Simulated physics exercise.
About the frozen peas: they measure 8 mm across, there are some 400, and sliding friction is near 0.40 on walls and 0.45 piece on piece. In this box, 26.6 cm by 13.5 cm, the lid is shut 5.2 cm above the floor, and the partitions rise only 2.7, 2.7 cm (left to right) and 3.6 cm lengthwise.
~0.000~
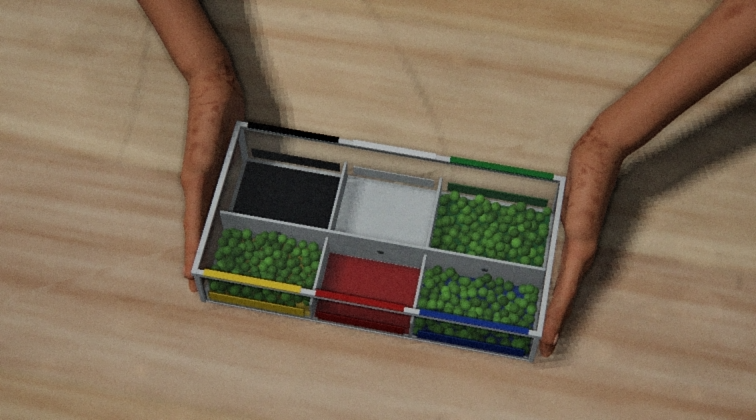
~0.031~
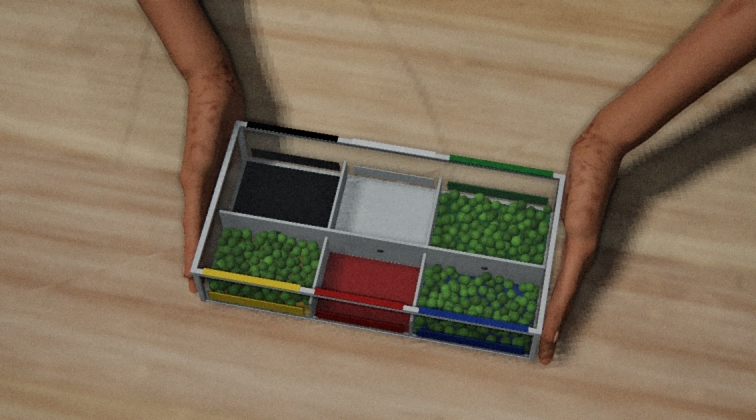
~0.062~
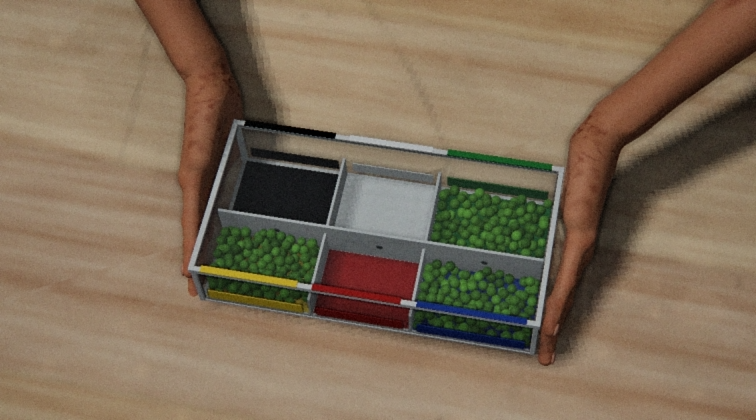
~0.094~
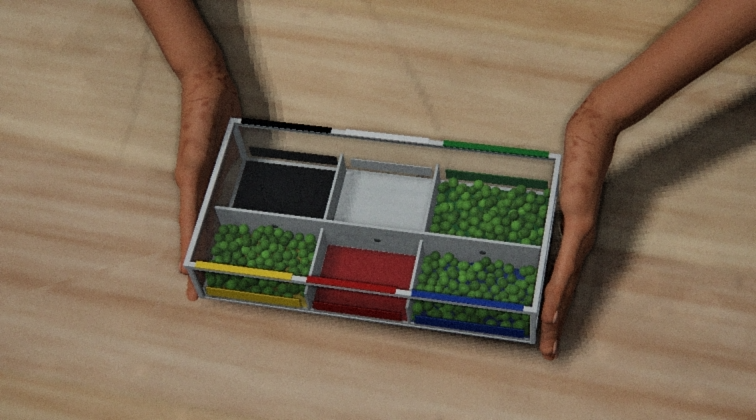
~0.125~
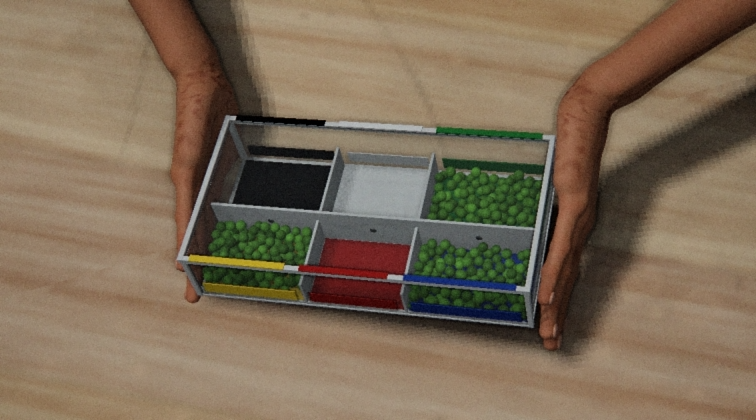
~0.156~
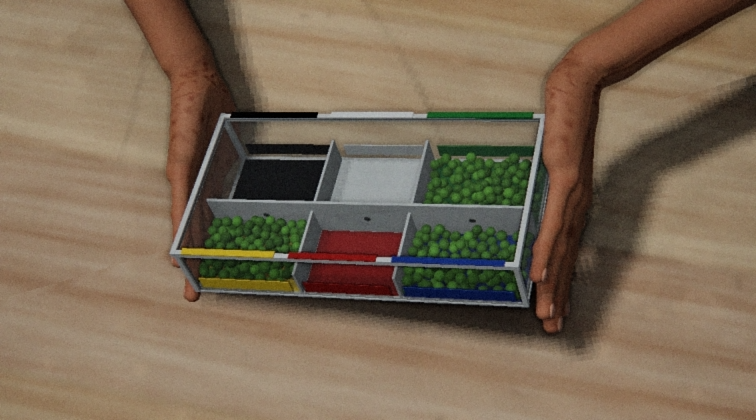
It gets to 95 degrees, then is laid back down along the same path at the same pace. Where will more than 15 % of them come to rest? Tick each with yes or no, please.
Red compartment - no; blue compartment - no; green compartment - no; yellow compartment - yes; white compartment - no; black compartment - yes.
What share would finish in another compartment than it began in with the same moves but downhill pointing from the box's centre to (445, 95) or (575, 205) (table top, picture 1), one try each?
First try: About 35 percent; second try: About 35 percent.
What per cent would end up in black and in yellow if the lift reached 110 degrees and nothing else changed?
Result - black 50 percent; yellow 45 percent.
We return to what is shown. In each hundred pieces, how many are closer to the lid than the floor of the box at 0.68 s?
I'd say around 70 percent of the pieces.
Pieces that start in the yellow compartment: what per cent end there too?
Something like 90 in a hundred.
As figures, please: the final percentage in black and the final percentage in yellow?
The black one gets 45 per cent and the yellow one 45 per cent.
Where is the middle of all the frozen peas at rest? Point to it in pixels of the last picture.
Somewhere near (264, 227) in the last picture.
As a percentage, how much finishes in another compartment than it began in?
It works out to about 60 per cent.
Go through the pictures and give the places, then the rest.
In the first frame, box tilt 0 degrees, front corners at (198, 270) and (537, 332); blue 30 %, green 30 %, yellow 40 %.
In the second frame, box tilt 1 degrees, front corners at (197, 270) and (537, 330).
In the third frame, box tilt 3 degrees, front corners at (195, 267) and (535, 323).
In the fourth frame, box tilt 6 degrees, front corners at (190, 263) and (532, 309), lowest corner left back.
In the fifth frame, box tilt 11 degrees, front corners at (184, 258) and (525, 288), lowest corner left back.
In the sixth frame, box tilt 17 degrees, front corners at (177, 251) and (514, 264), lowest corner left back; blue 30 %, green 30 %, yellow 40 %. The box's pace is about 175 degrees a second.
After 0.68 s, tilt 95 degrees; red 10 %, blue 20 %, green 20 %, yellow 35 %, white 10 %.
Then, at 1.04 s, tilt 40 degrees; red 5 %, yellow 45 %, white 5 %, black 45 %.
After 1.48 s, tilt 0 degrees; red 5 %, yellow 45 %, white 5 %, black 45 %.
By 2.0 s all is still; red 5 %, blue 0 %, green 0 %, yellow 45 %, white 5 %, black 45 %.
